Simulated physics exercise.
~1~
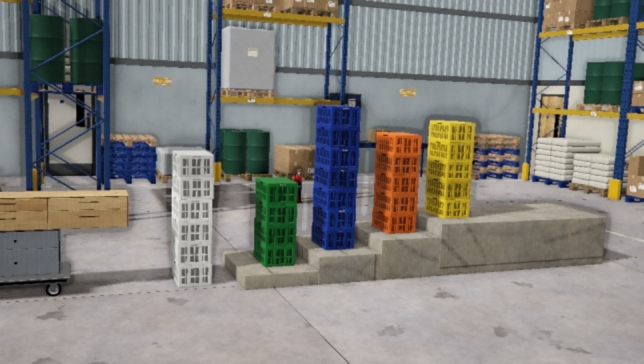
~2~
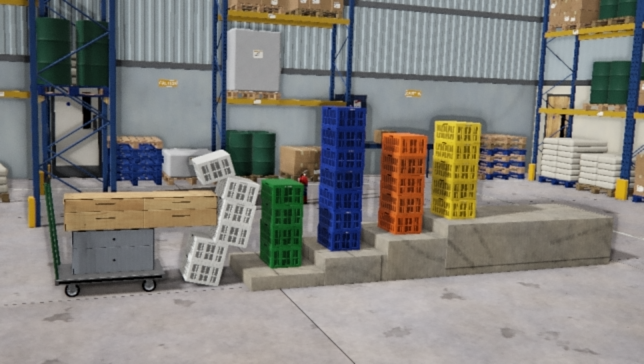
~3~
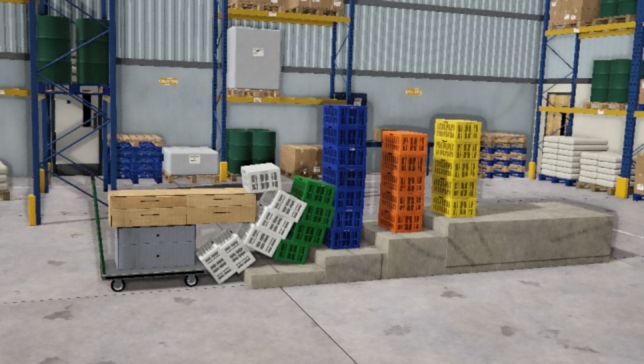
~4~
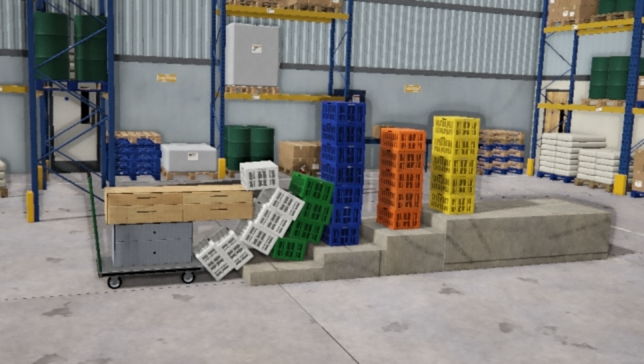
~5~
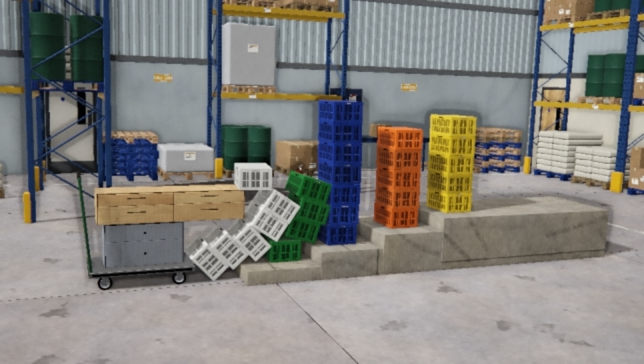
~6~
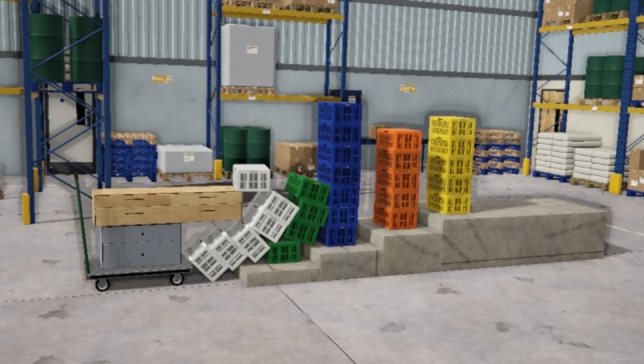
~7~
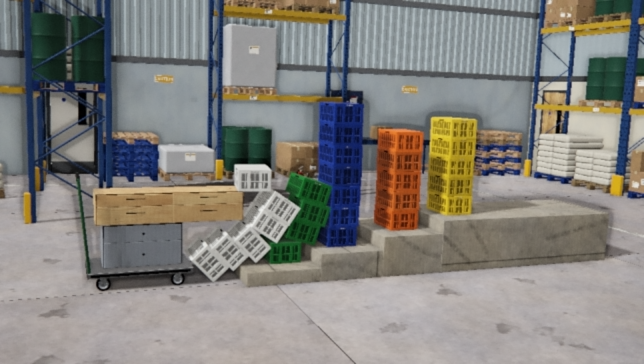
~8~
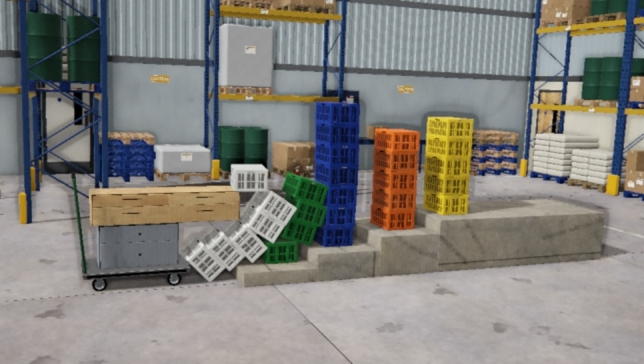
A loaded trolley topples the white crates, which tip the green stack against the standing blue one.
